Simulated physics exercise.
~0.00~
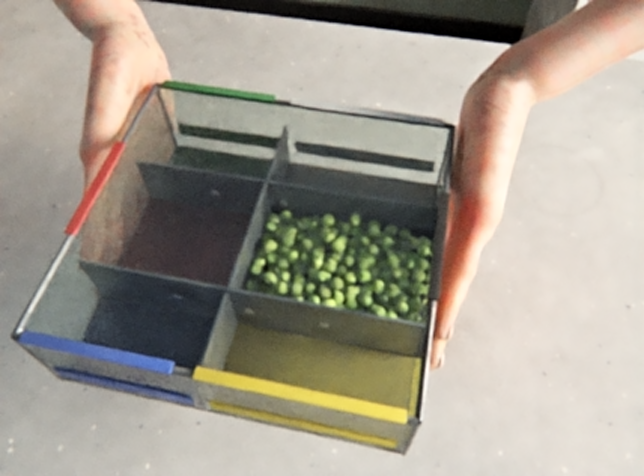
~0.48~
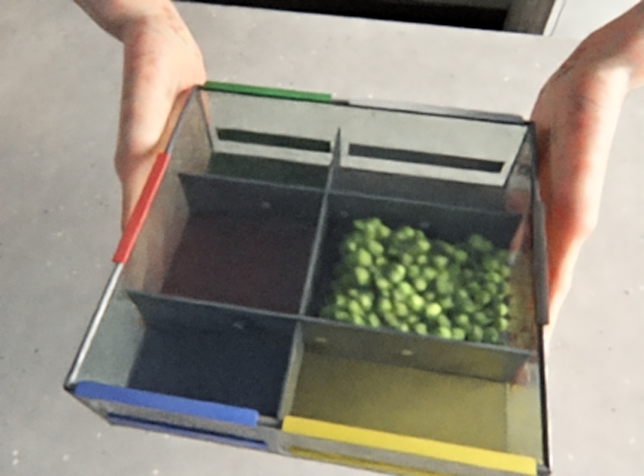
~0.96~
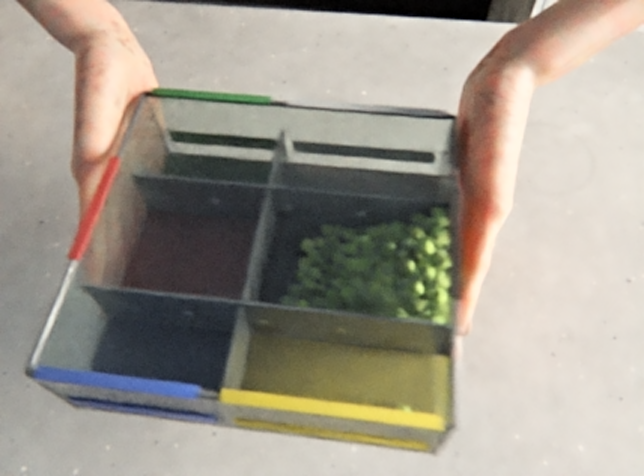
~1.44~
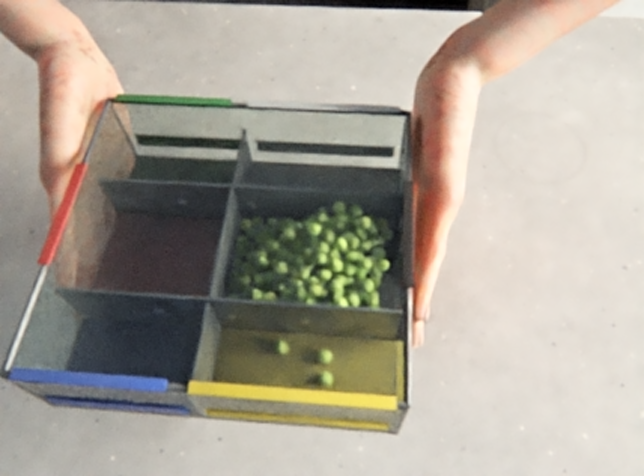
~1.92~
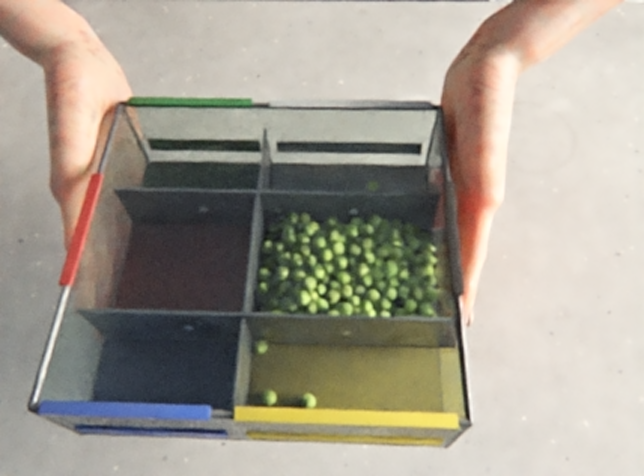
Hands shake a divided box right and left, and nearly all the peas stay in one compartment.
